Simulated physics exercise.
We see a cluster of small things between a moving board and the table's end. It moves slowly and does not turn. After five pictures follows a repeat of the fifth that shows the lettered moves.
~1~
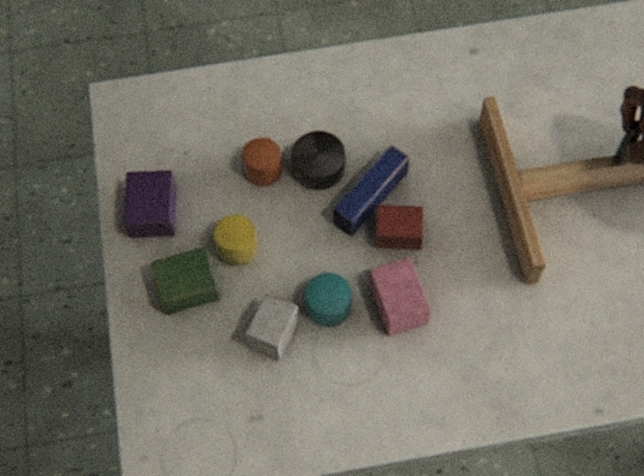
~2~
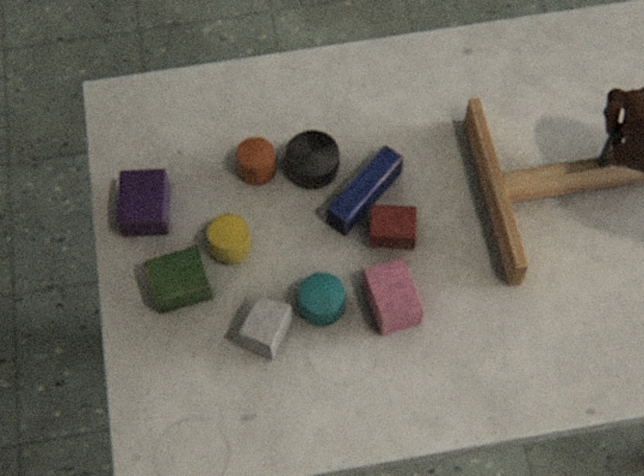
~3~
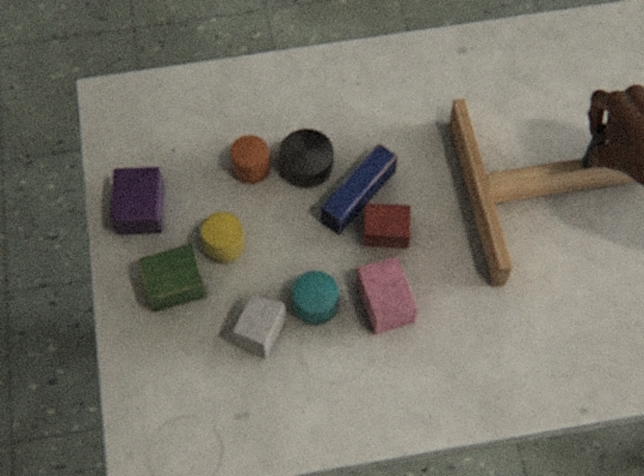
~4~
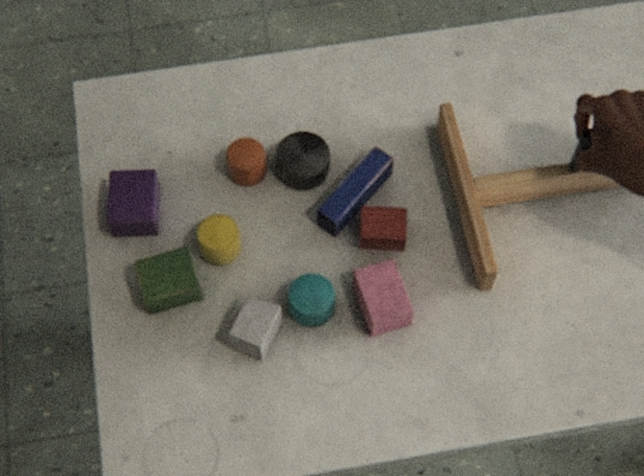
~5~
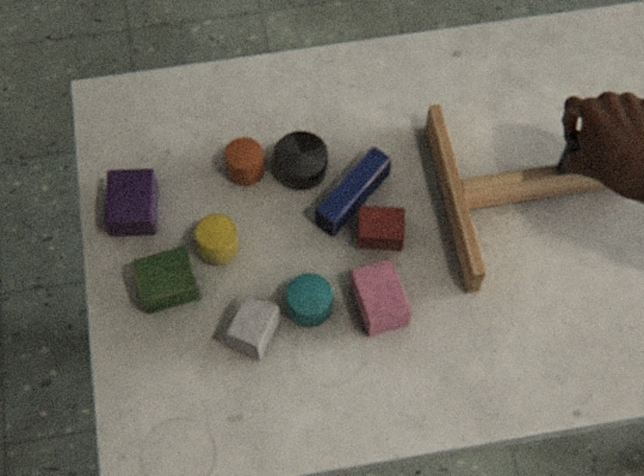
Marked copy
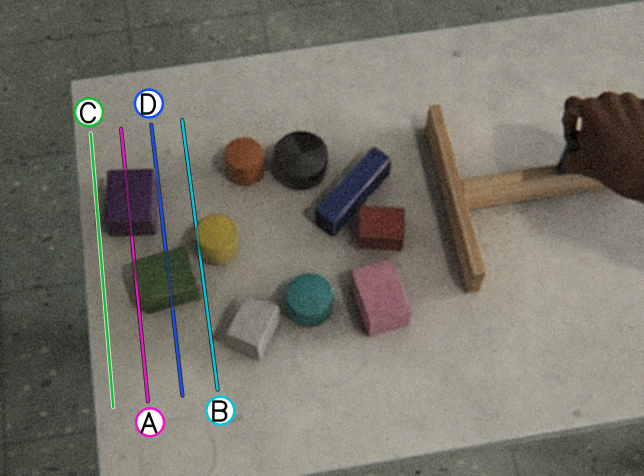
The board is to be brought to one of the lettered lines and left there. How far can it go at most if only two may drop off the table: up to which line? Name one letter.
As far as mark D.
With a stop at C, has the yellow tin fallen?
Yes.
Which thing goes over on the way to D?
The green block.
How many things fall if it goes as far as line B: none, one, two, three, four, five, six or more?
By then, none.
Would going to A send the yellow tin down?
By then, yes.
On the marked copy, A at (134, 256); B at (199, 246); C at (101, 261); D at (166, 251).
Taking D. A third of the way, board (354, 201); black tin (290, 158); pink block (343, 301).
Two thirds of the way, board (248, 217); purple block (124, 200); green block (155, 280).
When it is over, board (166, 230); green block over the edge; yellow tin (84, 228); one fallen.
As for the rest, A drops five; B is within the limit but short; C drops nine.
